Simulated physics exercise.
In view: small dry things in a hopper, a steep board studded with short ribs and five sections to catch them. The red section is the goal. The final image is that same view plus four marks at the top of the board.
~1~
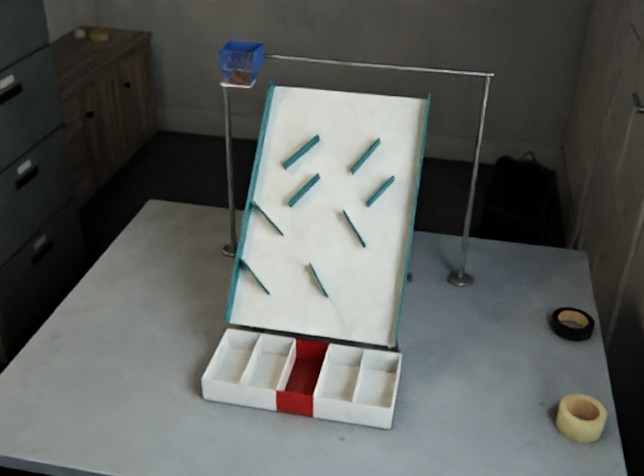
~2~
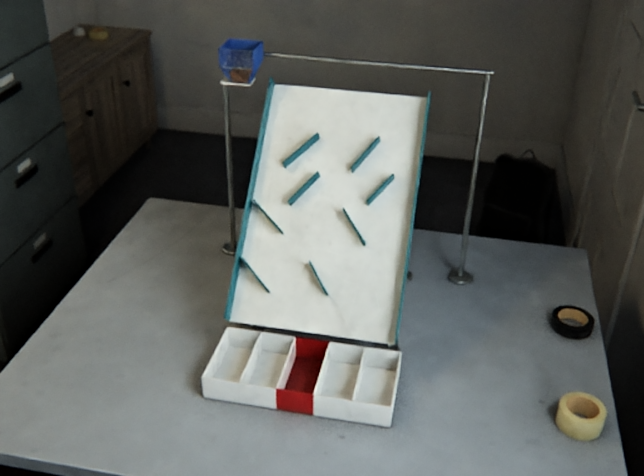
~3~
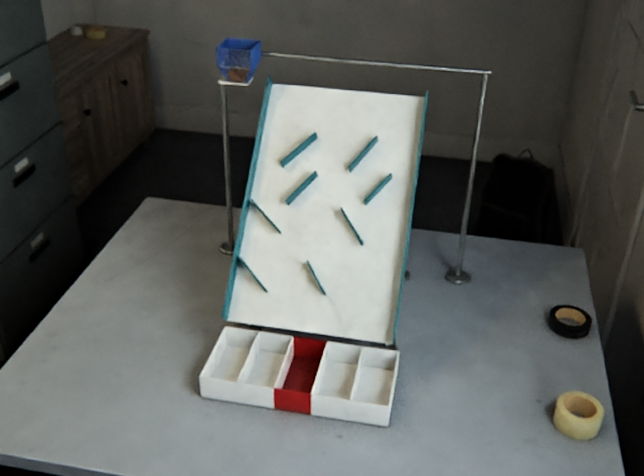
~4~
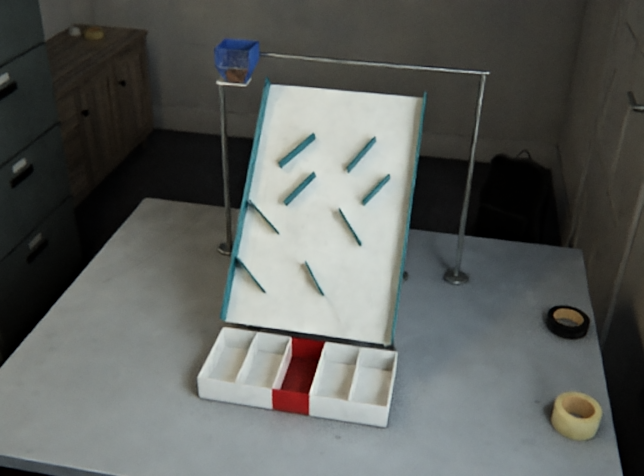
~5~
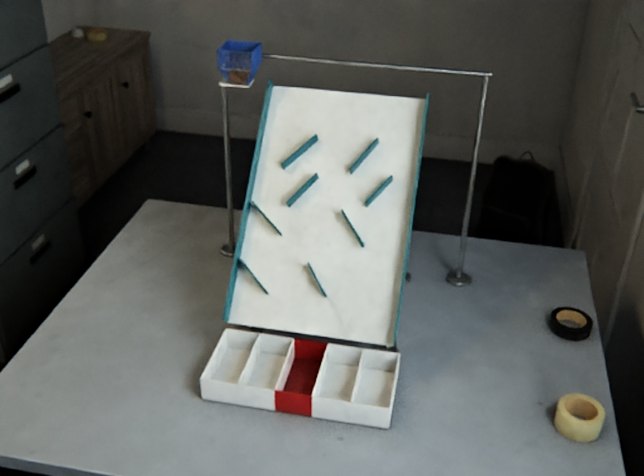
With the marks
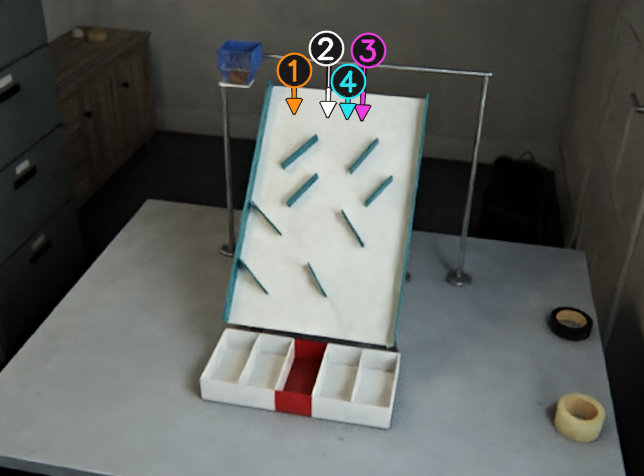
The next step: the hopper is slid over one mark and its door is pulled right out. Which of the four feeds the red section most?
Mark 1 does it best.
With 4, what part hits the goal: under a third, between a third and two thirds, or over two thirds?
Mark 4 gives under a third.
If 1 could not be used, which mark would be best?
That is mark 2.
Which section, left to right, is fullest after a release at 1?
It is the third one.
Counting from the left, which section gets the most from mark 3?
The second.
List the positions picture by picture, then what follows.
In the first picture, hopper (242, 76), cereal balls, door shut.
In the second picture, ribs (282, 163) to (318, 133), (351, 168) to (379, 136), (288, 202) to (318, 171).
In the third picture, ribs (365, 201) to (391, 173), (251, 199) to (278, 230), (341, 207) to (362, 242).
In the fourth picture, ribs (236, 256) to (263, 290), (305, 261) to (322, 293).
In the fifth picture, red section (293, 402), number 3 of 5 from the left.
On the marked copy, mark 1 meets the board at (294, 108); mark 2 meets the board at (327, 111); mark 3 meets the board at (362, 114); mark 4 meets the board at (347, 113).
With 1, roughly two thirds in the red section, about a tenth in other sections, about a tenth held on the board, about a tenth outside the box.
With 2, roughly a third in the red section, roughly half in other sections, just a few held on the board, about a tenth outside the box.
With 3, about a tenth in the red section, the larger part in other sections, about a tenth outside the box.
With 4, about a tenth in the red section, the larger part in other sections, about a tenth outside the box.
